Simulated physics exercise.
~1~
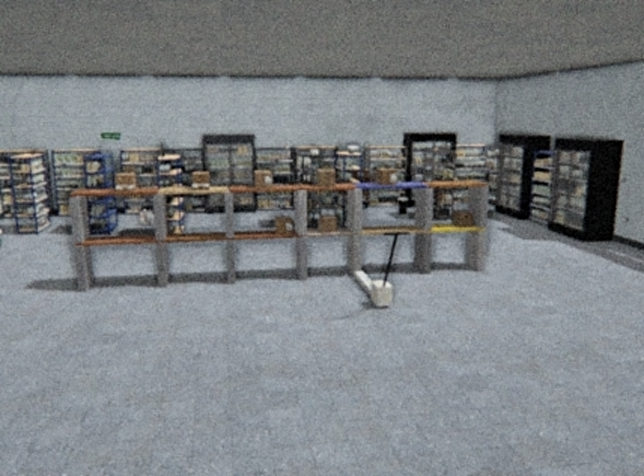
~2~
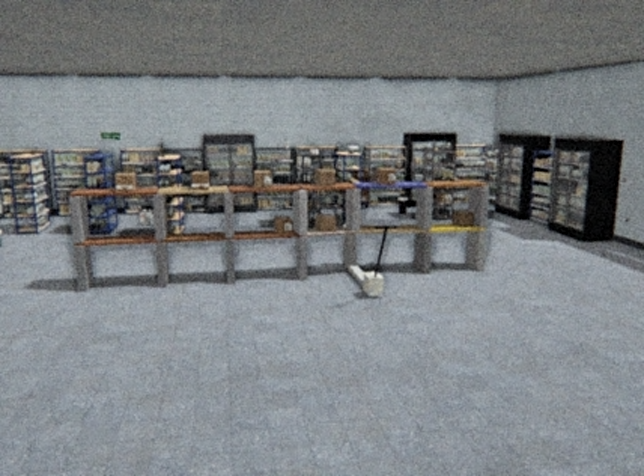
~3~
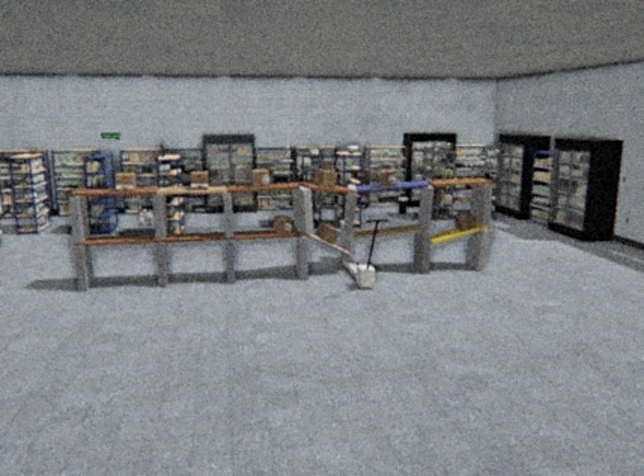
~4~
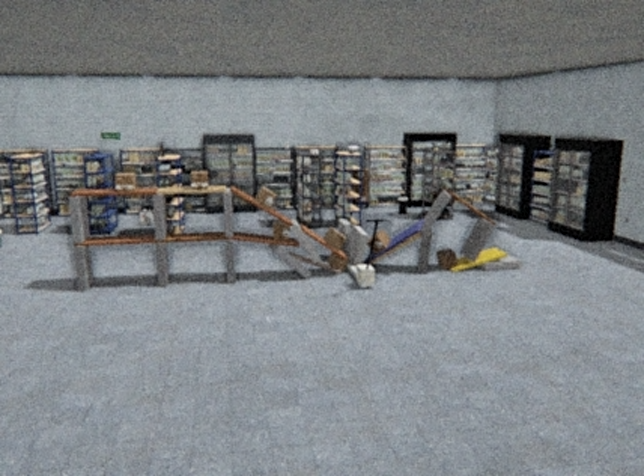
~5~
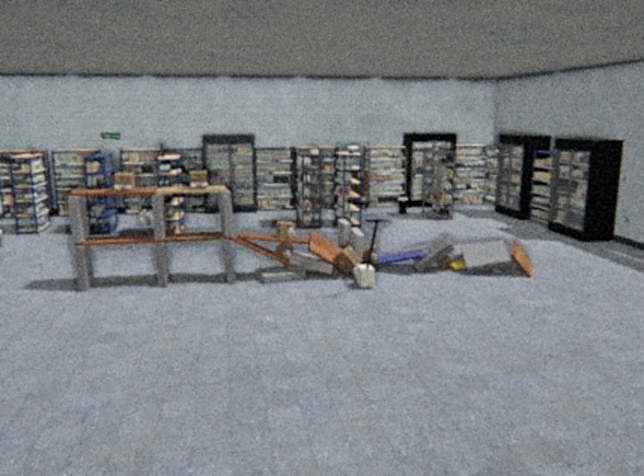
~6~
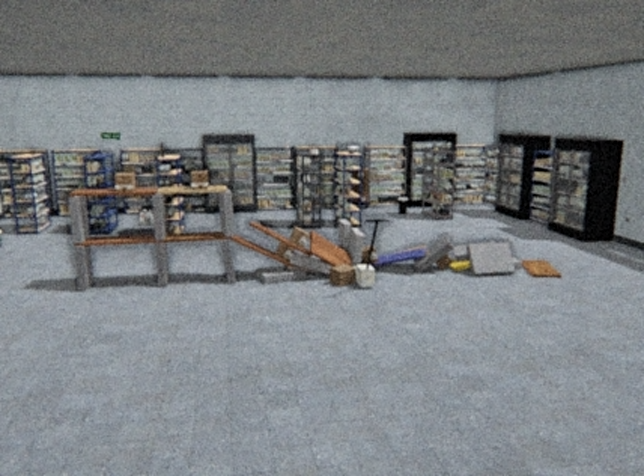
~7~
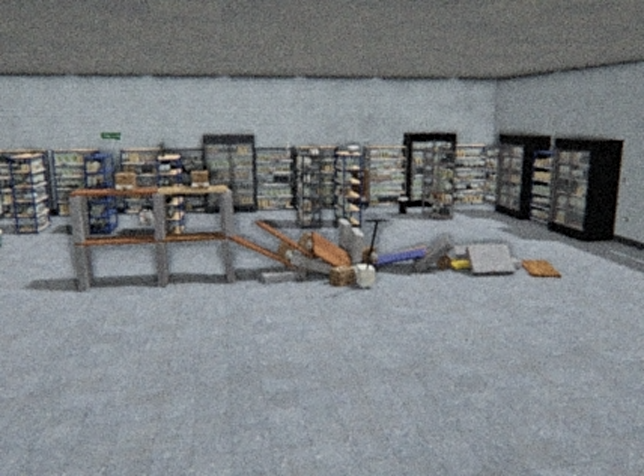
A small jack slides into a two-tier board rack, whose right side collapses while the left stands.
